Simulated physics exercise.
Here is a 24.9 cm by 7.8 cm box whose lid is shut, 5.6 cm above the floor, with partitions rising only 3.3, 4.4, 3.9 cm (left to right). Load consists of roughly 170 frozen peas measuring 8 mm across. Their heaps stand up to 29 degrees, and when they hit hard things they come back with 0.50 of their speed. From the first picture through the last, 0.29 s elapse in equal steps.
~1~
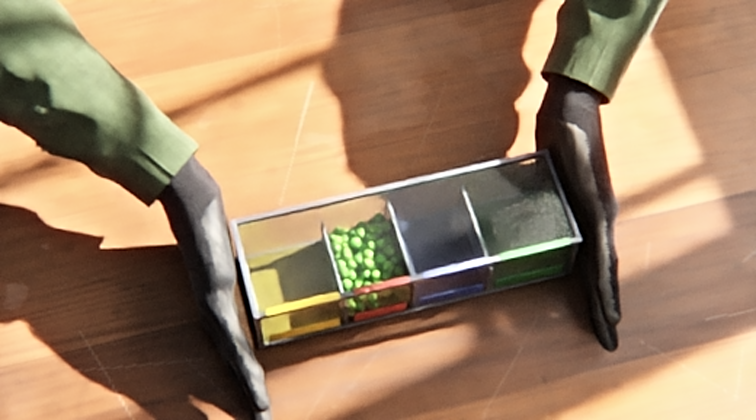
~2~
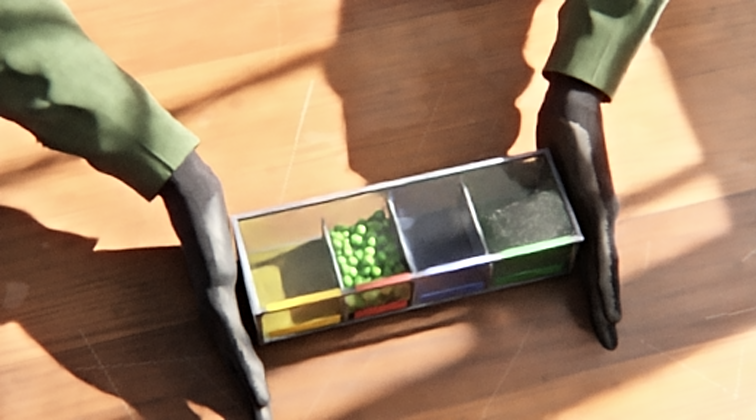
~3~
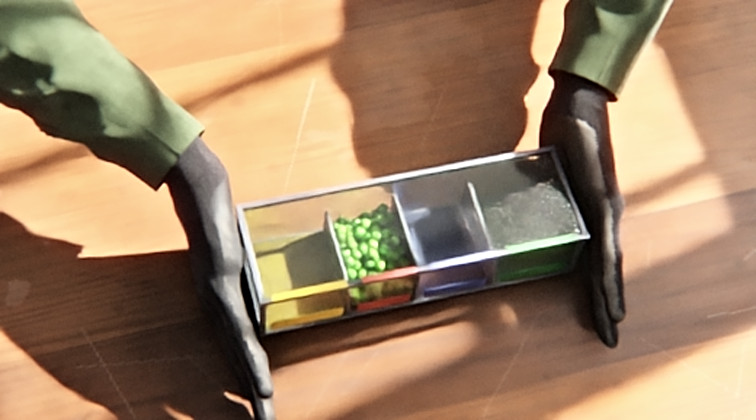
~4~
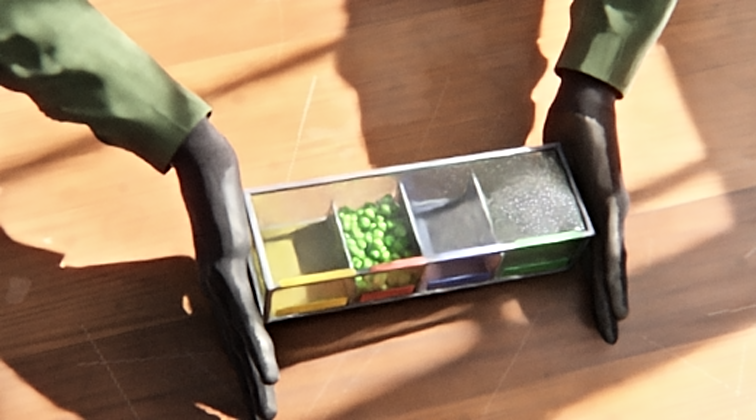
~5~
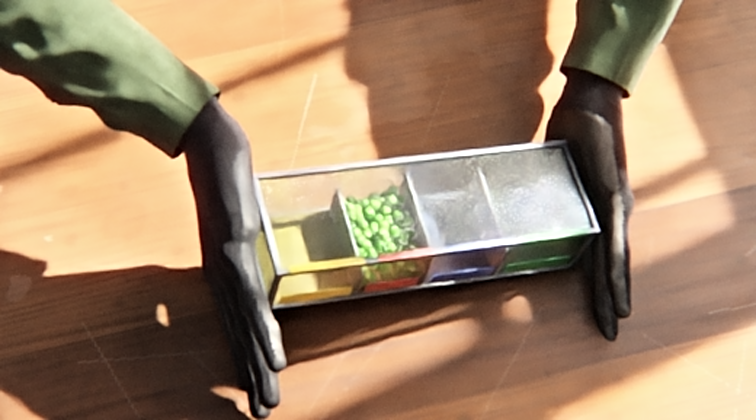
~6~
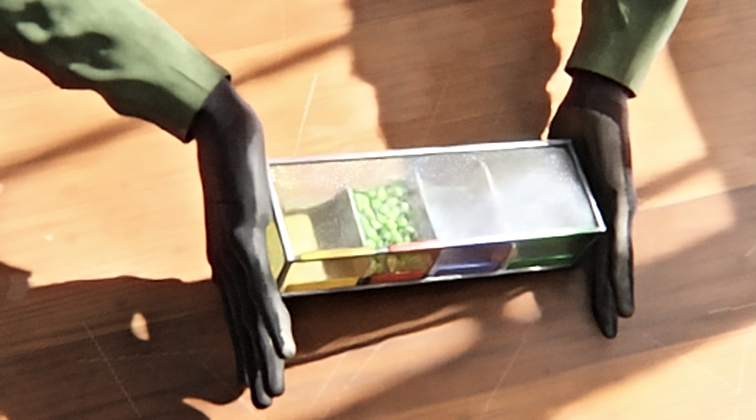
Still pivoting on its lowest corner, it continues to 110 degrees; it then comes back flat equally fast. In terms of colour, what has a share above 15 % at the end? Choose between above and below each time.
Red: Above, blue: Below, green: Above, yellow: Below.
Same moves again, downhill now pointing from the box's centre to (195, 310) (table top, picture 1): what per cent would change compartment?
My best guess is some 100 per cent.
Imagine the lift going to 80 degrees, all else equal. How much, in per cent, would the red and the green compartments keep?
With that change it's red at 85 per cent and green at 5 per cent.
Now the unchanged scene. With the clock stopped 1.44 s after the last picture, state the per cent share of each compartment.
Red 80, blue 5, green 15, yellow 0.
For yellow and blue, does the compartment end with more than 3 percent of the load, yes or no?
Yellow no; blue yes.
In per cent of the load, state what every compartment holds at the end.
Red 70, blue 10, green 20, yellow 0.
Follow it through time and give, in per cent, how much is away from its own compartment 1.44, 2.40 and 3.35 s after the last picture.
Sequence: 20 / 25 / 30.
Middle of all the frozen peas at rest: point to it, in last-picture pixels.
Roughly (388, 257).
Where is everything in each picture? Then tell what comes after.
The first frame shows box tilt 0 degrees, front corners at (258, 314) and (575, 239); red 100 %.
The second frame shows box tilt 1 degrees, front corners at (259, 310) and (577, 238).
The third frame shows box tilt 4 degrees, front corners at (264, 300) and (582, 235), lowest corner right front.
The fourth frame shows box tilt 8 degrees, front corners at (272, 285) and (588, 232), lowest corner right front.
The fifth frame shows box tilt 12 degrees, front corners at (281, 271) and (593, 229), lowest corner right front.
The sixth frame shows box tilt 16 degrees, front corners at (291, 257) and (599, 228), lowest corner right front; red 100 %.
Then, 1.44 s after the last picture, tilt 110 degrees; red 80 %, blue 5 %, green 15 %.
Then, 2.40 s after the last picture, tilt 50 degrees; red 75 %, blue 5 %, green 20 %.
Then, 3.35 s after the last picture, tilt 0 degrees; red 70 %, blue 10 %, green 20 %.
In the end, red 70 %, blue 10 %, green 20 %, yellow 0 %.
